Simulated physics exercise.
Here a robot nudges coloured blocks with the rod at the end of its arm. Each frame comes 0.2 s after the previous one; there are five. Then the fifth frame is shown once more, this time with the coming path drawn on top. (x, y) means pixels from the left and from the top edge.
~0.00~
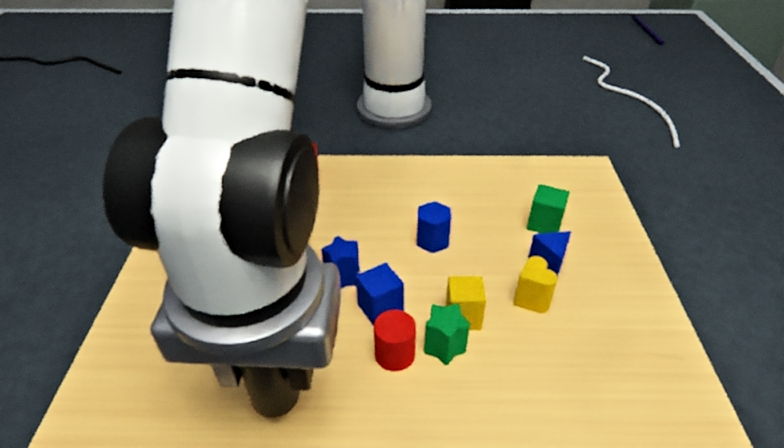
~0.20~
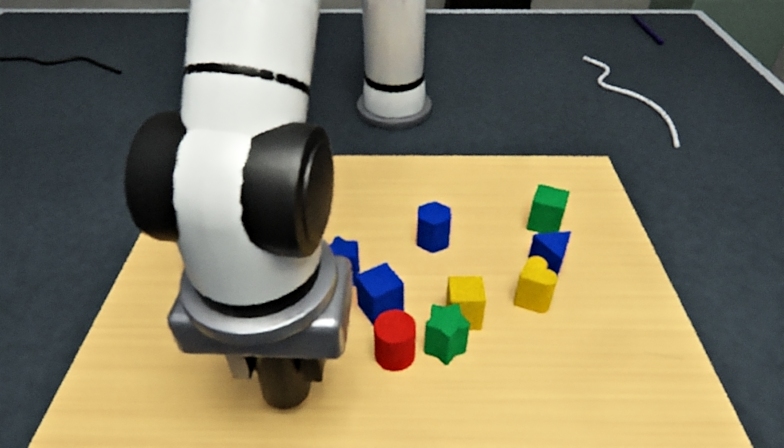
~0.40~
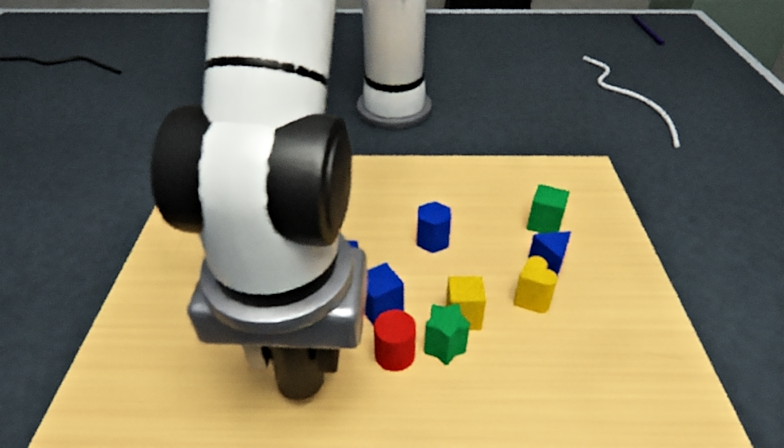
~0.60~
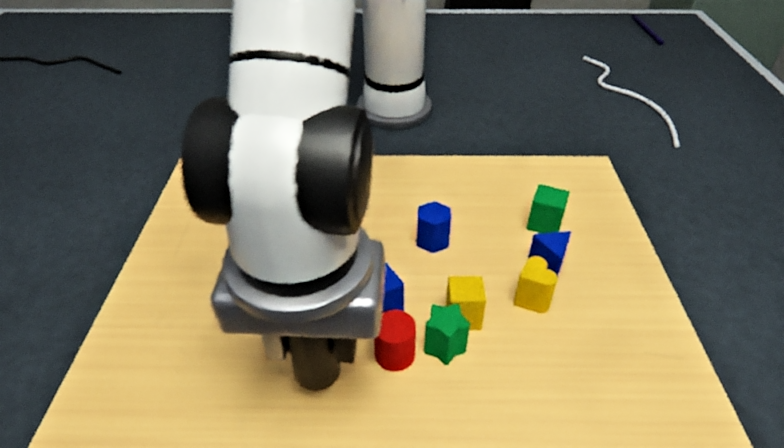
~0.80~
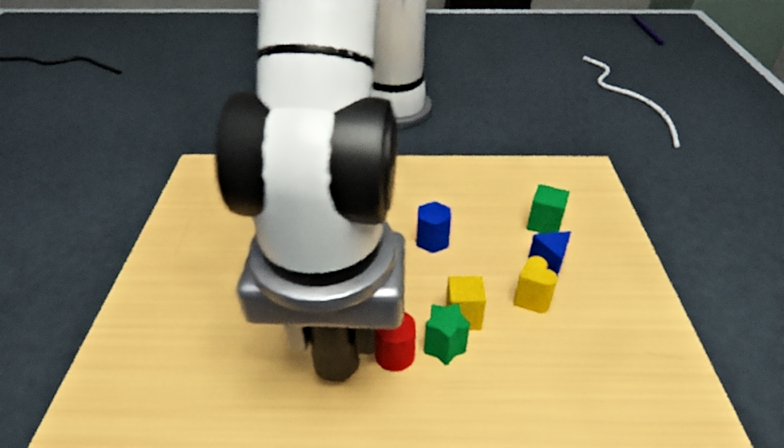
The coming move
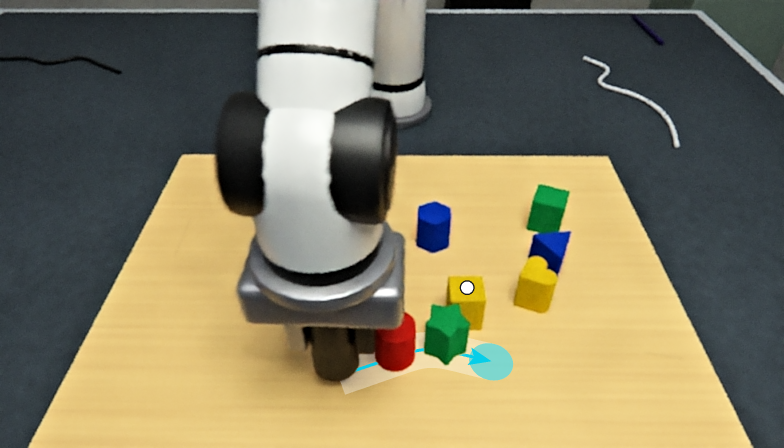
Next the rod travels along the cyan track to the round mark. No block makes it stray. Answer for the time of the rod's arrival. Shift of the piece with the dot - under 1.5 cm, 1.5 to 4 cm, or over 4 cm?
Moves 1.5 to 4 cm.
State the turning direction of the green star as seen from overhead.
It spins with the clock.
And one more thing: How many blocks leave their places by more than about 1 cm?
This push will displace three or more blocks.
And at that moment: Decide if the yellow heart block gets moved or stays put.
It holds its position.
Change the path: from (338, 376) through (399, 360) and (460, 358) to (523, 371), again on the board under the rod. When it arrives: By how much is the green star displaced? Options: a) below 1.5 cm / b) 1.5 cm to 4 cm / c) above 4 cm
c - above 4 cm.
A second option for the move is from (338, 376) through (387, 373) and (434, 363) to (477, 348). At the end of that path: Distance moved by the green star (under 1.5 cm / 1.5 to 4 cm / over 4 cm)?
Travel: Beyond 4 cm.
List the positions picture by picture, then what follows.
In the first picture, tip of the rod at (276, 396), middles of tops, blue square at (380, 279), red circle at (395, 325), green star at (447, 318), yellow square at (467, 288), yellow heart block at (539, 271).
In the second picture, rod at (287, 388), nothing pushed.
In the third picture, rod at (301, 380), nothing pushed.
In the fourth picture, rod at (318, 371), nothing pushed.
In the fifth picture, rod at (337, 362), blue square hidden, red circle partly hidden, green star at (447, 318), yellow square at (467, 288), yellow heart block at (539, 271).
The line goes from (338, 376) over (389, 359) and (439, 350) to (491, 361); the dot is on the yellow square.
The first path, step by step. One third of the way, rod at (391, 344); red circle at (429, 313); green star at (467, 318).
Two thirds of the way, rod at (442, 336); red circle at (479, 304); green star at (515, 318); yellow square at (489, 276), turned 45° anticlockwise.
At the end, rod at (494, 347); blue square unmoved; red circle at (515, 303); green star at (548, 324), turned 25° clockwise; yellow square at (495, 272), turned 75° anticlockwise; yellow heart block unmoved.
